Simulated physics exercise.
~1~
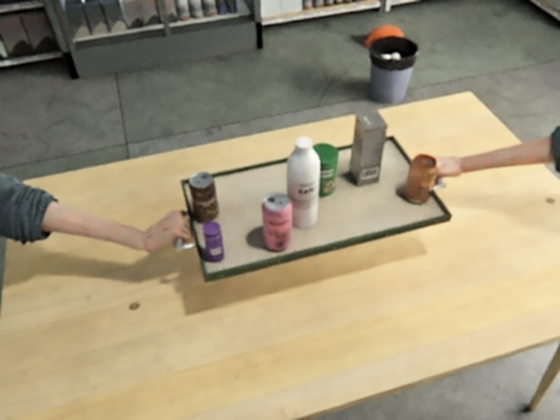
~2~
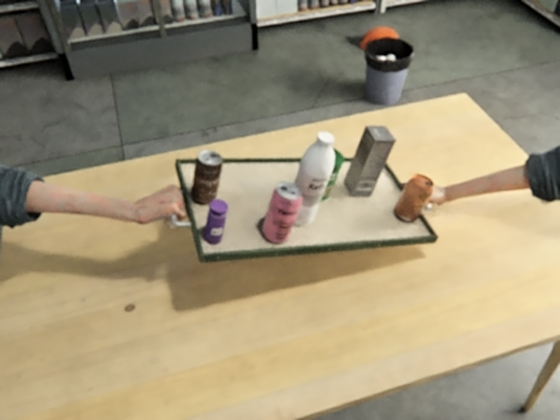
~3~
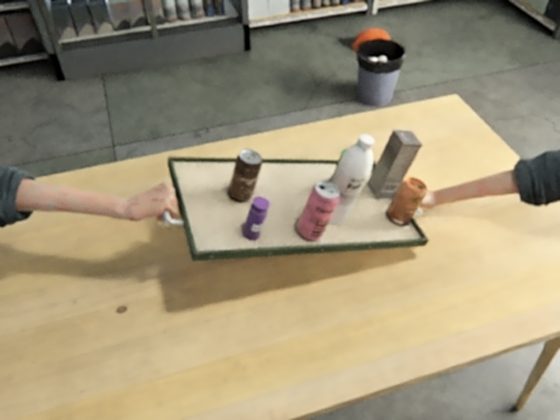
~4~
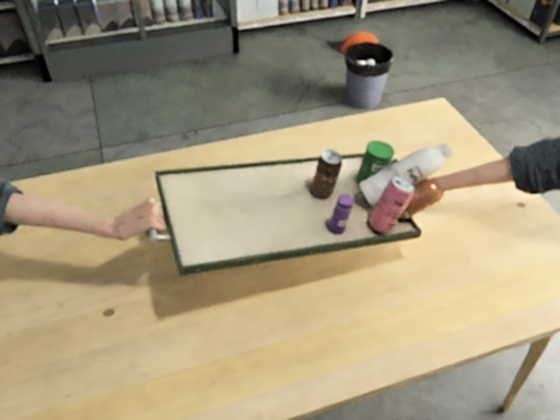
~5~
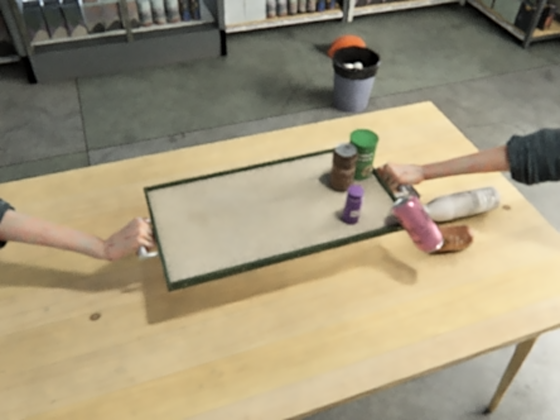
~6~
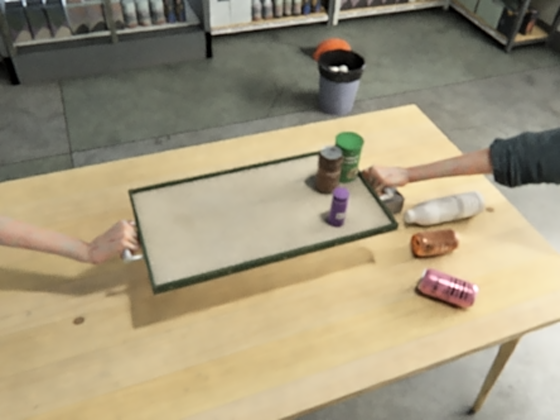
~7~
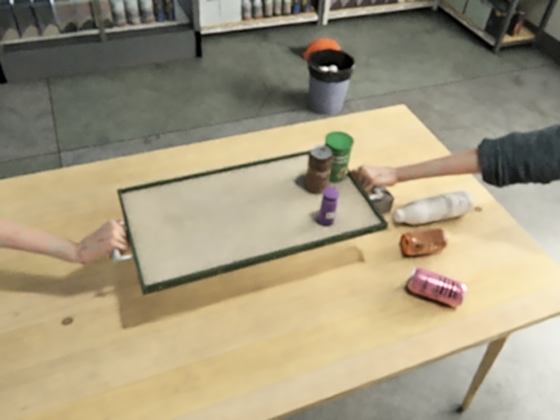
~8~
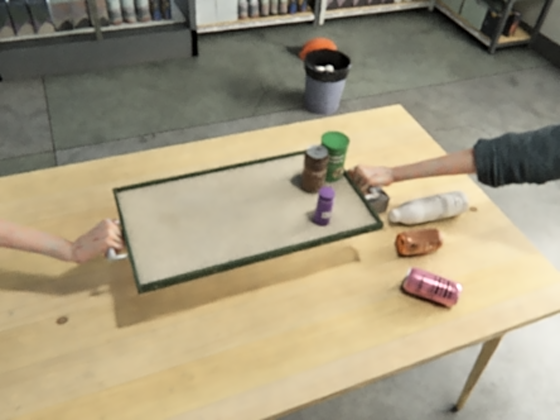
To begin with, two hands hold a green-rimmed tray carrying seven items, including cans, a white bottle and a grey carton, above a wooden table. The tray tips down to the right, and the items start sliding that way. The grey carton goes off first, then the orange can and the toppling white bottle leave the right end. As the tray is levelled, the pink can tumbles over the edge too. In the end, the bottle and both cans lie on the table, while the green tin, brown can and purple shaker stand upright near the tray's right end.
